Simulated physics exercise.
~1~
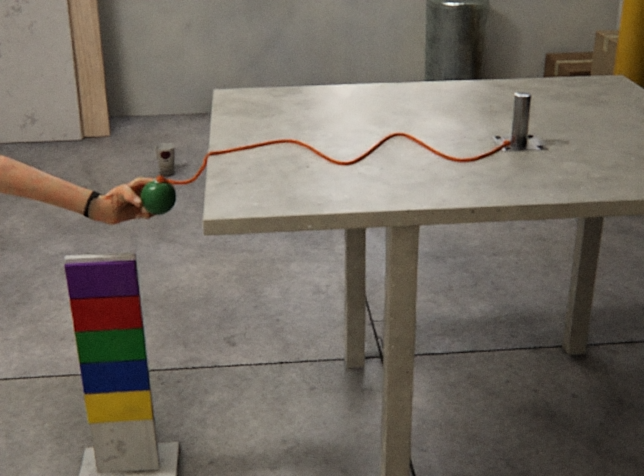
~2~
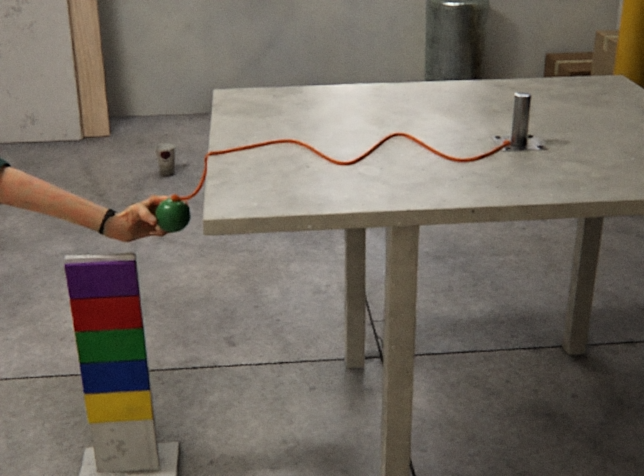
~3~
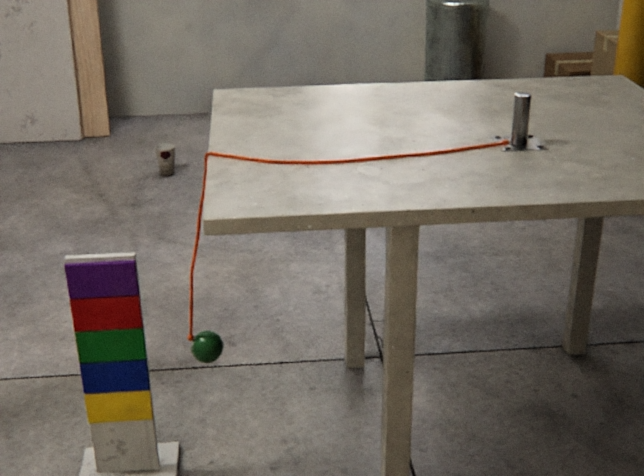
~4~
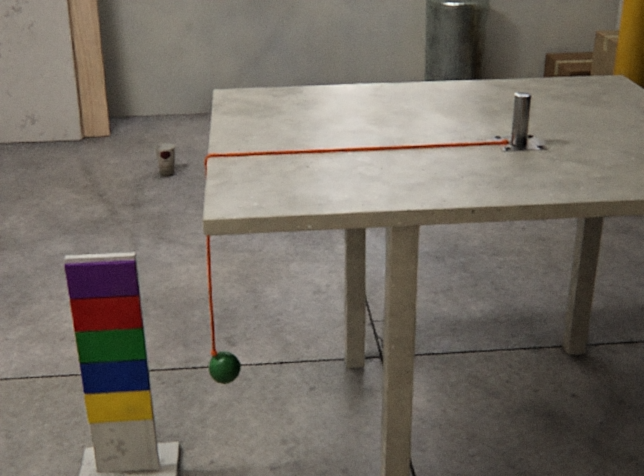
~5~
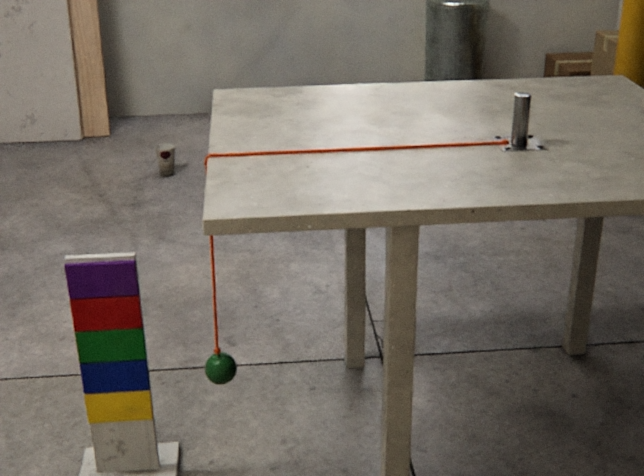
We see a hand holding a green ball on a loosely looped orange cord tied to a post on a table beside coloured bands. The hand lets go, the ball drops past the table edge, pulling the cord straight, and ends hanging level with the blue band.
